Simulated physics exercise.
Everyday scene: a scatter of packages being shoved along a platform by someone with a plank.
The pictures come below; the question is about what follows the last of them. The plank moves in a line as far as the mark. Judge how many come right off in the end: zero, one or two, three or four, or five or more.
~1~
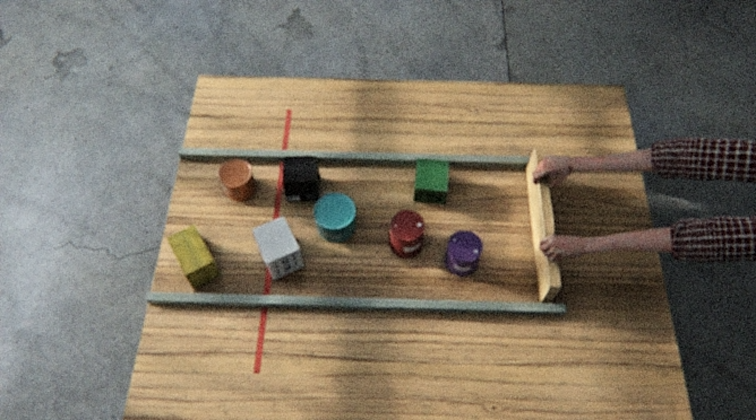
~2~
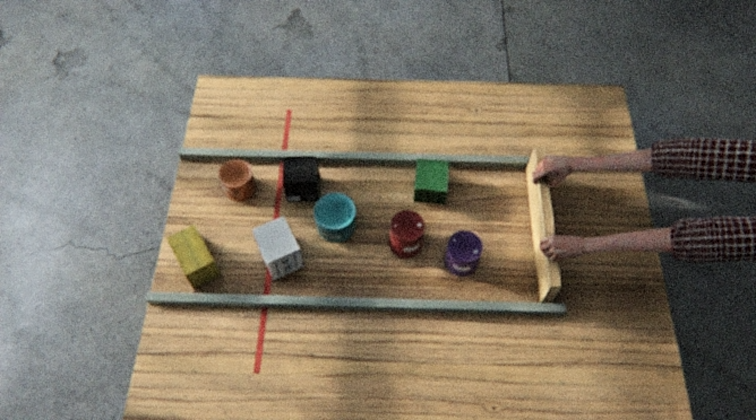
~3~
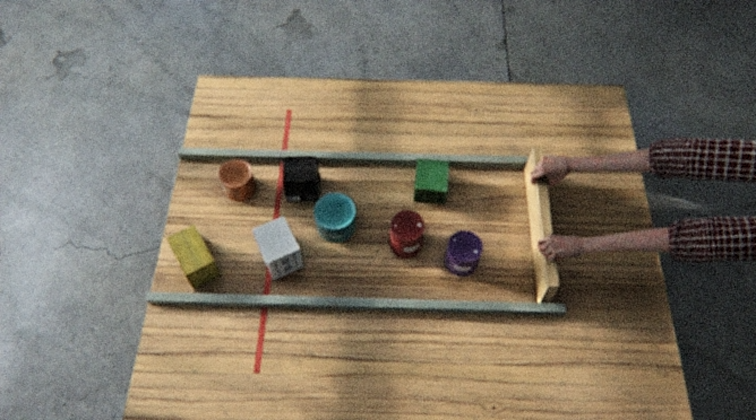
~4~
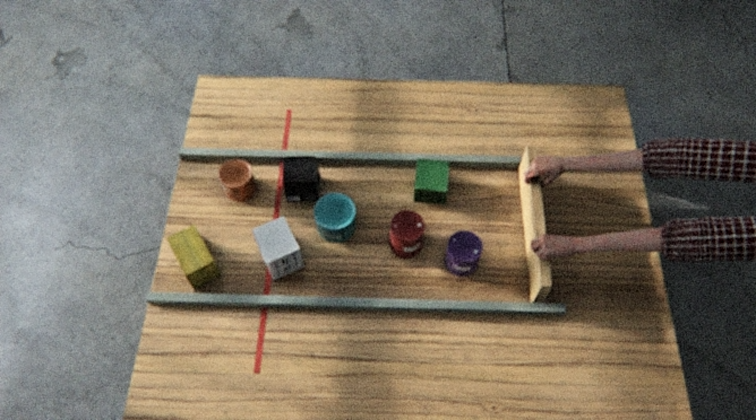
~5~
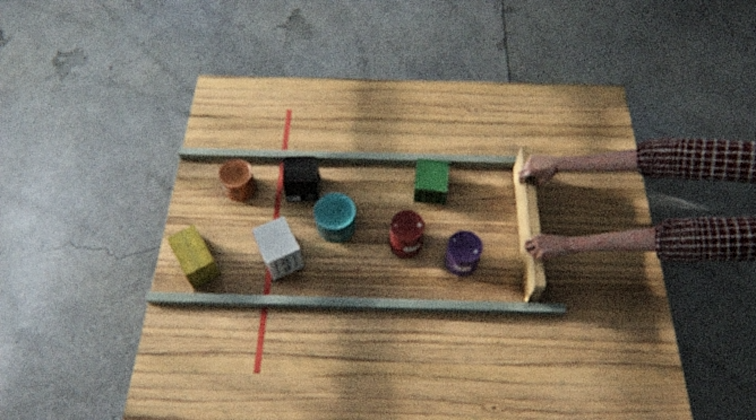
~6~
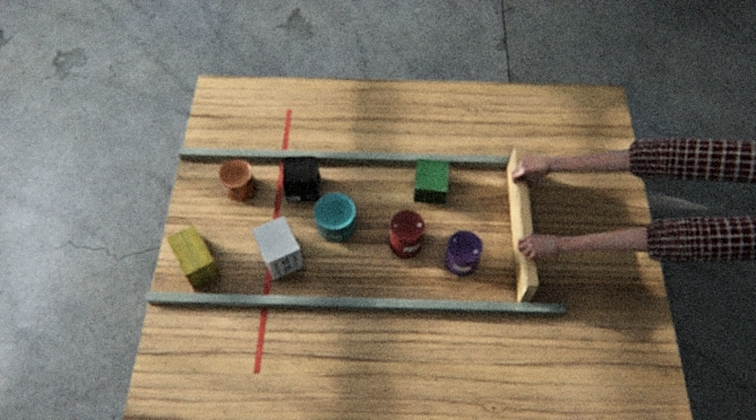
In the end, zero come right off.
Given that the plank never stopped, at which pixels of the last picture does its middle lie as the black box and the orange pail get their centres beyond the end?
Approx. (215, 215) for the first, approx. (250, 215) for the second.
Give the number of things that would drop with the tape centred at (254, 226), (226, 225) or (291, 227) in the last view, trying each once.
So, reaching the ground: 0, then 2, then 0.
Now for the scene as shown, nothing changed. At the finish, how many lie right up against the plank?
The figure is 3.
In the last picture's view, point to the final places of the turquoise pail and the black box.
Approximately (223, 209) for one, approximately (229, 177) for the other.
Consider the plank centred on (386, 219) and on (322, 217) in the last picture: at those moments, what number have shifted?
That gives 4 for the first and 6 for the second.
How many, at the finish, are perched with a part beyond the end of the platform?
That comes to 0 of them.
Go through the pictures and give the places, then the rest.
The first frame shows yellow parcel (194, 257); orange pail (238, 181); white crate (279, 248); plank (542, 223); tape (275, 226).
The second frame shows orange pail (238, 181); purple canister (463, 254).
The third frame shows white crate (279, 249); red canister (407, 235).
The fourth frame shows yellow parcel (194, 257); turquoise pail (336, 218).
The fifth frame shows orange pail (238, 181); plank (528, 223).
The sixth frame shows yellow parcel (194, 257); orange pail (238, 181); white crate (279, 249); plank (521, 222); tape (275, 226).
Early on, none off yet; yellow parcel at rest near (194, 257); orange pail at rest near (238, 181); white crate at rest near (279, 249).
Finally, the number that fall off is zero.
